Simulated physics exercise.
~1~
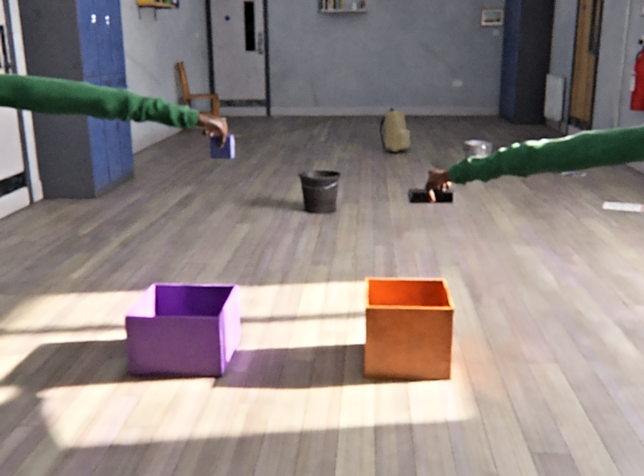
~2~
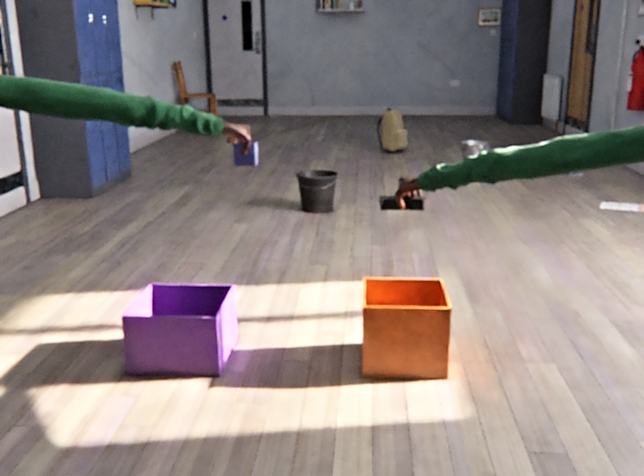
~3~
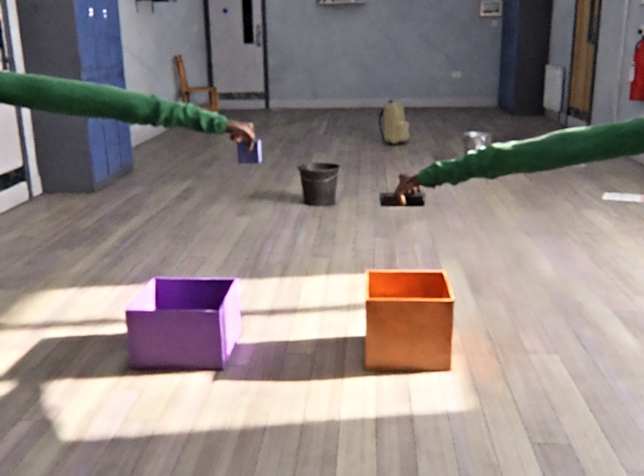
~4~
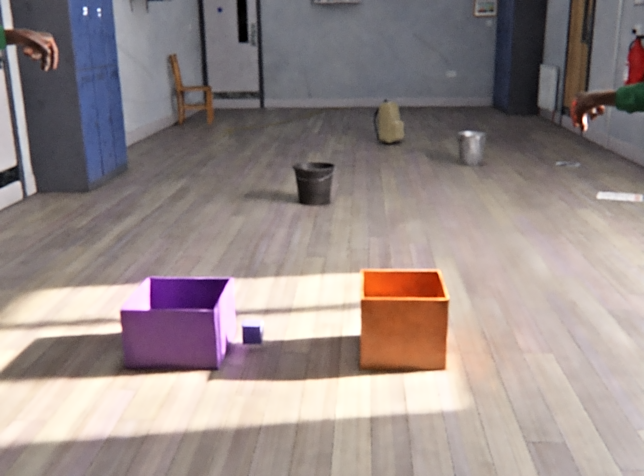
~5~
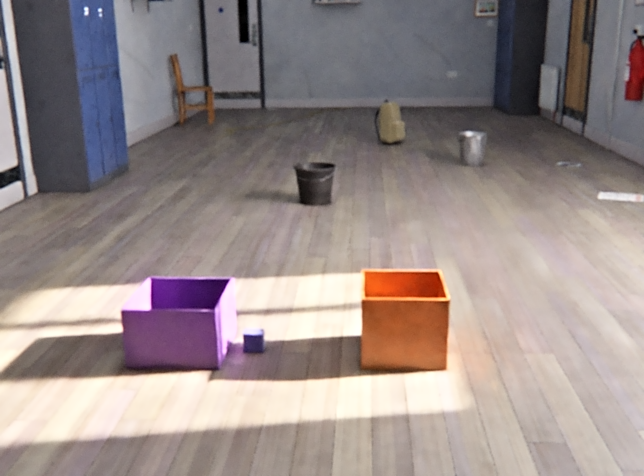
At first, two green-sleeved arms reach in from either side of a wood-floored room, the left hand dangling a small blue block and the right holding a flat black case. A purple basket and an orange basket sit on the sunlit floor in front. The block shifts a little to the right while the case moves left, and both then hover almost still. Next, the hands let go and draw back toward the edges. The block drops and ends up on the floor just right of the purple basket, while the case is caught out of sight in the orange one.
